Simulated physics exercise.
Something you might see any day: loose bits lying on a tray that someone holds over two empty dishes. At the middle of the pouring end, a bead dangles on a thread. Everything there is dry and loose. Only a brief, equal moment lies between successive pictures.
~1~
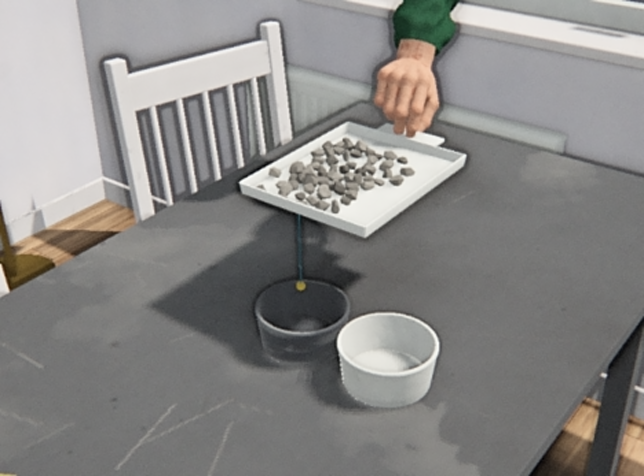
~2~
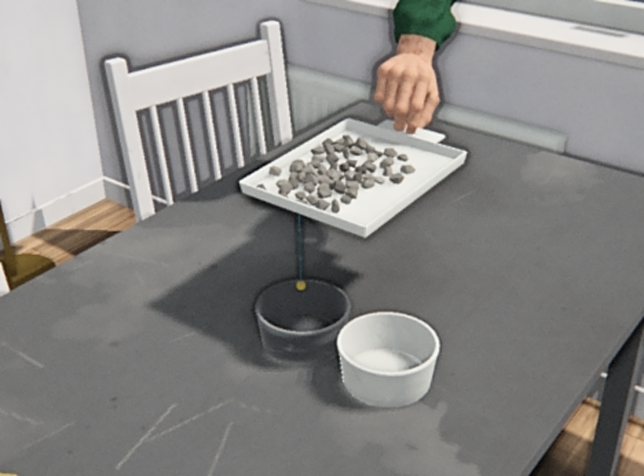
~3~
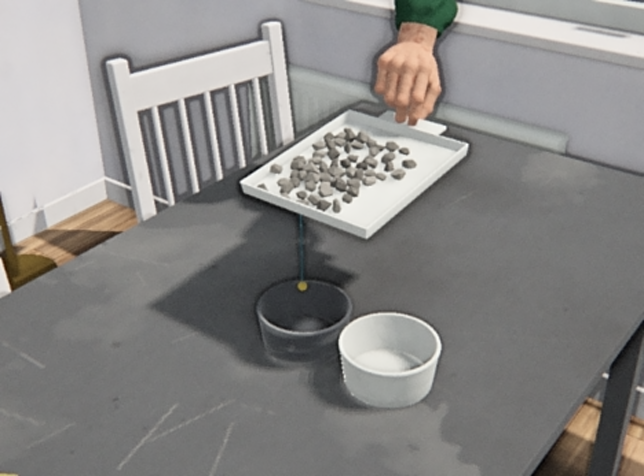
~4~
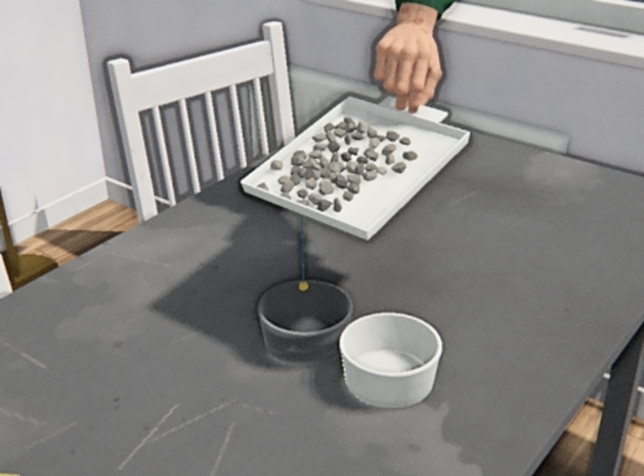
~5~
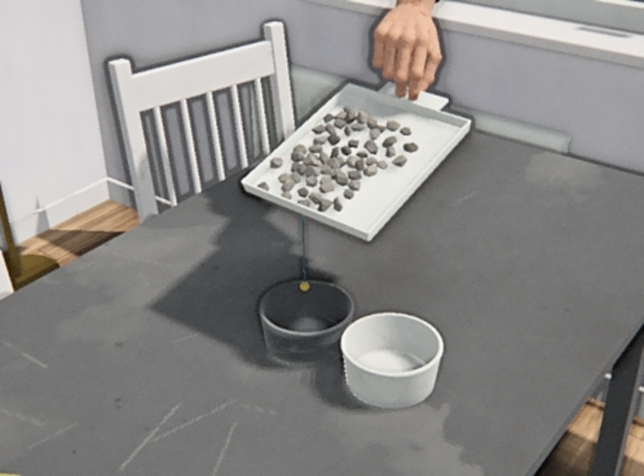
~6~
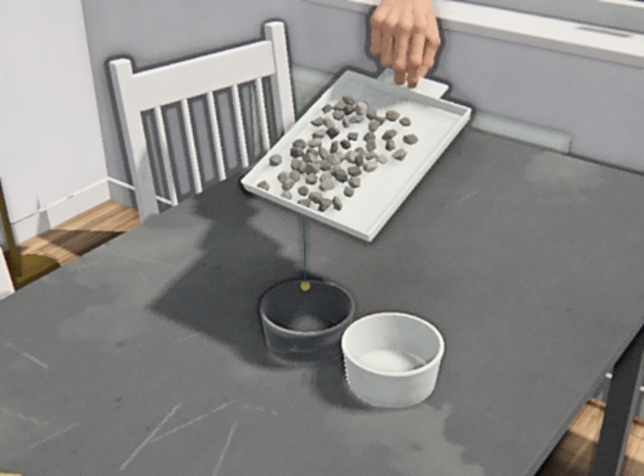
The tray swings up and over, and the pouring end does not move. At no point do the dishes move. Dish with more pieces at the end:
Left.
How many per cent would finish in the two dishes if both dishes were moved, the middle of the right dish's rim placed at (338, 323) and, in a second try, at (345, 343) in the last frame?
First case 80 in a hundred, second case 100 in a hundred.
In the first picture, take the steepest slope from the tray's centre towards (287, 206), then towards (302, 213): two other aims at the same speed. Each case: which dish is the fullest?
Try 1: The left-side dish; try 2: The left-side dish.
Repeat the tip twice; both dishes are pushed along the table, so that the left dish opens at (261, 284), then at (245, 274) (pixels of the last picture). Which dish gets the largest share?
The dish to the right, then the dish to the right.
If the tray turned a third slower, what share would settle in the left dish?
Around 50 percent.
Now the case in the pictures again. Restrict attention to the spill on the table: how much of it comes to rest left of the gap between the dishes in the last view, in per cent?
100 per cent, about.
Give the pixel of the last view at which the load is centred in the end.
Roughly pixel (304, 350).
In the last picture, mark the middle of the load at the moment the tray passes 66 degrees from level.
(314, 193).
Just after the last frame, tray tipped steeply; almost all on the tray; just a few in the air.
A moment on, tray tipped past a quarter turn; roughly a quarter on the tray; about a tenth in the right dish; roughly a quarter in the left dish; roughly a quarter outside both; roughly a quarter in the air.
Further on, tray tipped past a quarter turn; about a tenth in the right dish; roughly half in the left dish; roughly a third outside both.
When it is over, tray tipped past a quarter turn; about a tenth in the right dish; roughly half in the left dish; roughly a third outside both.
